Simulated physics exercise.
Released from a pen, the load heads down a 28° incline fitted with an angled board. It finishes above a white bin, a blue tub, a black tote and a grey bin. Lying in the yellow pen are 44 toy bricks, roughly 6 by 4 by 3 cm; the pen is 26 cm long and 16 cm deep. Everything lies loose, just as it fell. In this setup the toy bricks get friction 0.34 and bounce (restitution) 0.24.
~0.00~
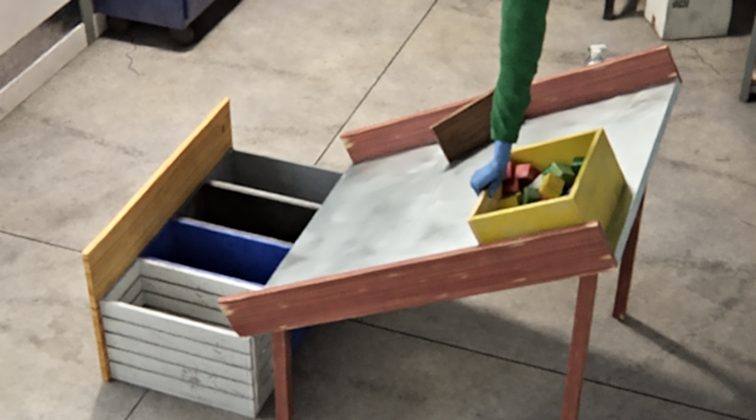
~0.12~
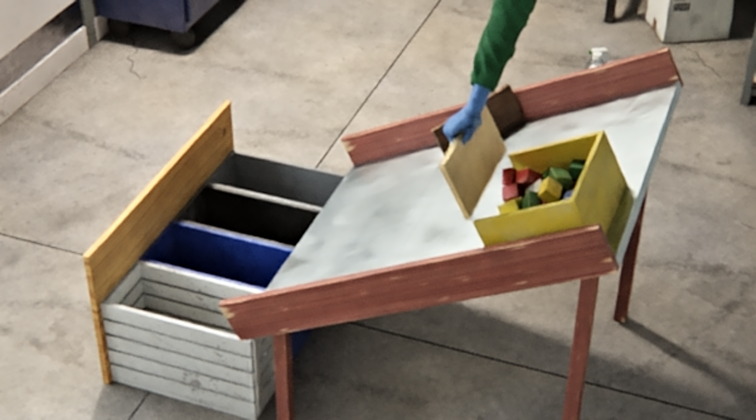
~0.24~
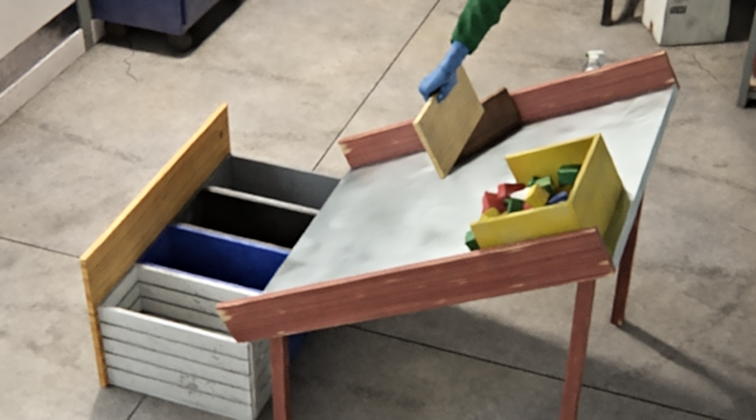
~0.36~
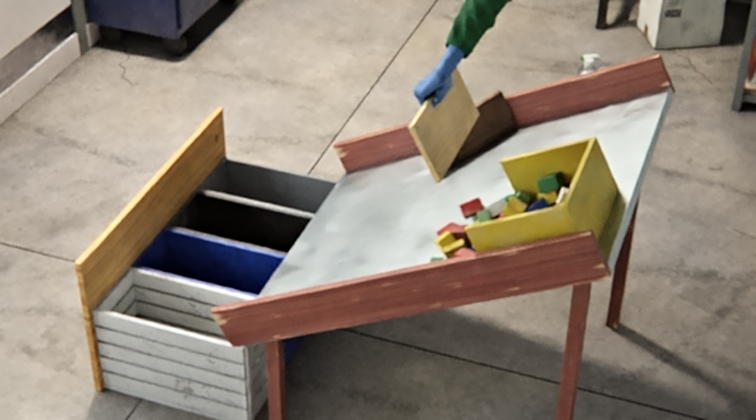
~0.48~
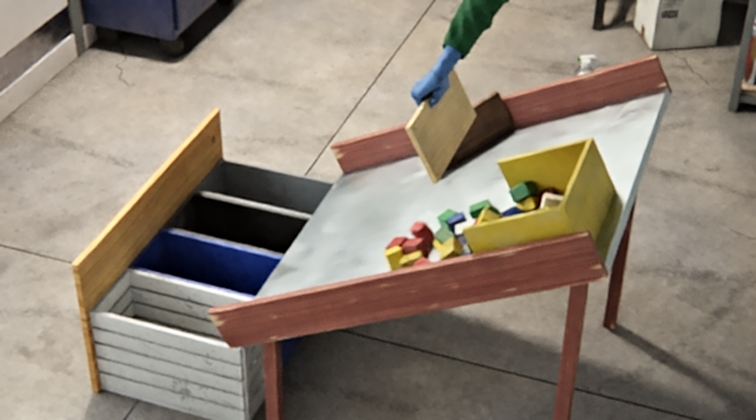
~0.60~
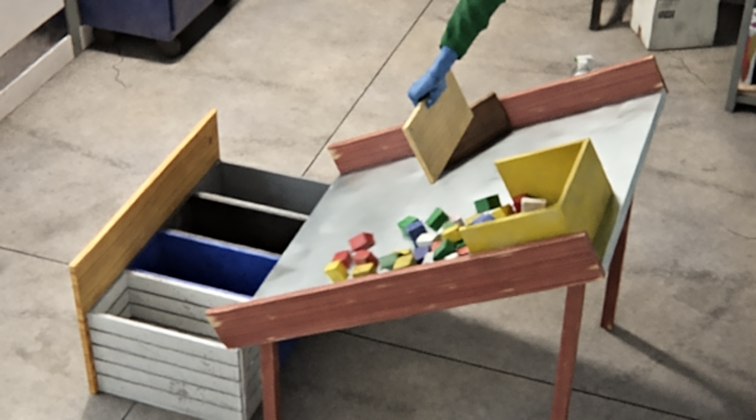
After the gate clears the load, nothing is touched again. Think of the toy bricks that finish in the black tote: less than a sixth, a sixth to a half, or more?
Not even a sixth of the load ends in the black tote.
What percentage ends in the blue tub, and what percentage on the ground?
About 35 in a hundred first and about 0 in a hundred second.
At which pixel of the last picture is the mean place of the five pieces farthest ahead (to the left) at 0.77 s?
Somewhere near pixel (266, 287).
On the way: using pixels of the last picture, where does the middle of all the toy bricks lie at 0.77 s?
Centre: Approx. (380, 265).
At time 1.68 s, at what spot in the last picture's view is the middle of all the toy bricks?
Somewhere about (154, 352) in pixels.
After 0.77 s, 2 still in the yellow pen, 41 on the slope and 1 in the air.
After 0.99 s, 7 in the white bin, 3 in the blue tub, 30 on the slope and 4 in the air.
After 1.29 s, 22 in the white bin, 11 in the blue tub, 8 on the slope and 3 in the air.
Final count (at 1.68 s), 28 in the white bin and 16 in the blue tub. Asked share, 0 of 44, 0 per cent.
